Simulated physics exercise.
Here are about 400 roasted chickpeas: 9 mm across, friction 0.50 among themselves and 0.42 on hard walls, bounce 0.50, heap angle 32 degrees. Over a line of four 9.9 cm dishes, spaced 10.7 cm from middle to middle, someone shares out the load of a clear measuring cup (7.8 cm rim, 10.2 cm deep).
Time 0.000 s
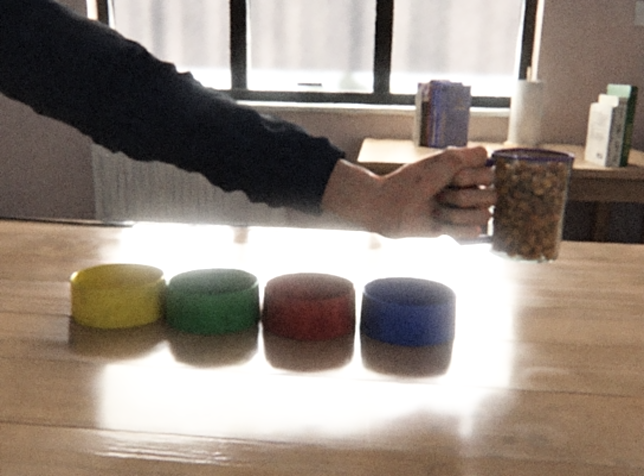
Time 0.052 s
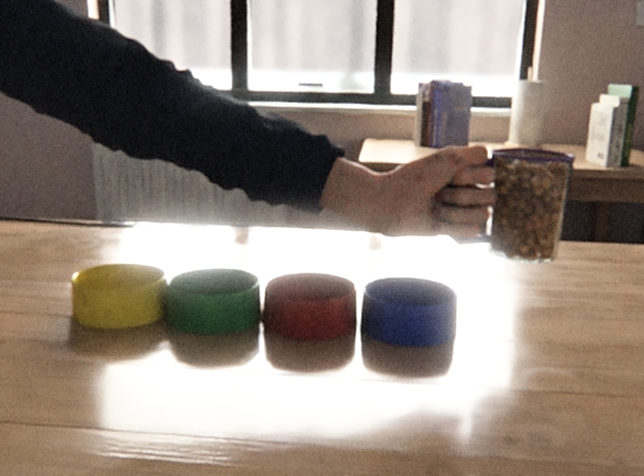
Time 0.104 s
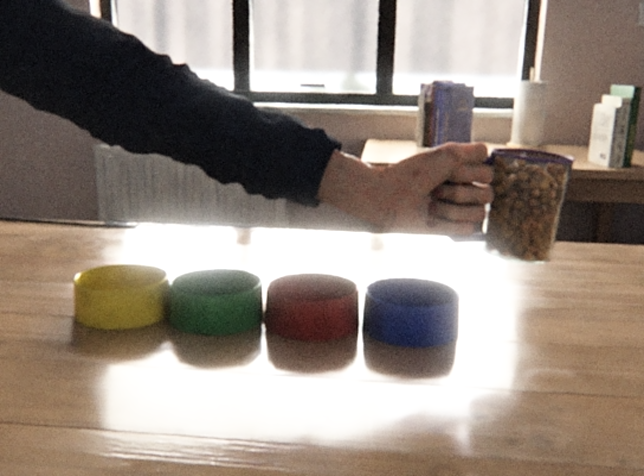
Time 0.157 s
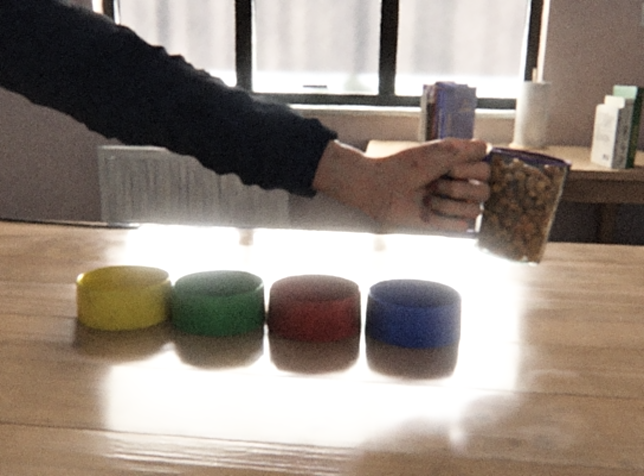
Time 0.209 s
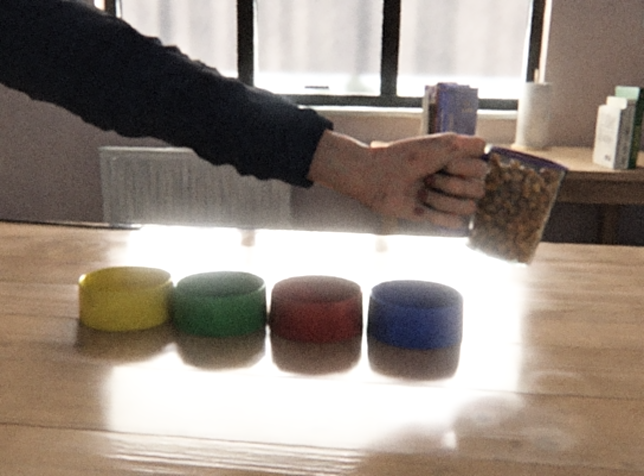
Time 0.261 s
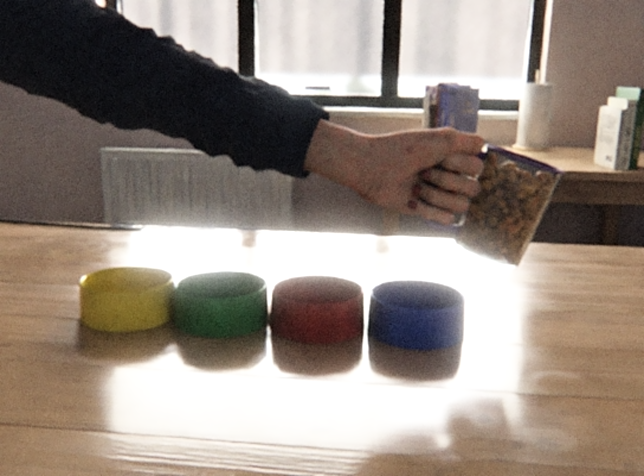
Hand tilting a clear cup of roasted chickpeas while moving it slightly left, beside yellow, green, red and blue dishes.
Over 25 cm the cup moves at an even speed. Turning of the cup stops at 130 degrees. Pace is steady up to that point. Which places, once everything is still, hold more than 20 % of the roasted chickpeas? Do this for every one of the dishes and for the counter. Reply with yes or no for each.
Red: Yes, blue: Yes, green: No, yellow: No, counter: No.
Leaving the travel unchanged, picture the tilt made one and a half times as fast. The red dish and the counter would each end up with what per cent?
Then red would get 0 and the counter 10.
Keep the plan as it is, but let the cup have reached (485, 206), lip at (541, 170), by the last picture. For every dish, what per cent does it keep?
Then red 80, blue 10, green 0, and yellow 0.
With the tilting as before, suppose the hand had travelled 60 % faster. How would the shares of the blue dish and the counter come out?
Blue: 10; counter: 10.
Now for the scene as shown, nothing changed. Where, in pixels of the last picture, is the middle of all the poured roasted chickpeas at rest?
Somewhere around (350, 311) in the final frame.
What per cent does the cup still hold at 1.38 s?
85 %.
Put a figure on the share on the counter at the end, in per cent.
The share comes to some 10 percent.
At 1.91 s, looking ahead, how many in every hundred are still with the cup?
Roughly 0 %.
After 0.93 s, tilt 74 degrees; cup holds 100 %.
After 1.38 s, tilt 112 degrees; cup holds 85 %, blue 15 %.
Then, at 1.91 s, tilt 130 degrees; cup holds 0 %, red 55 %, blue 35 %.
At rest (2.3 s), red 55 %, blue 35 %, green 0 %, yellow 0 %, counter 10 %.
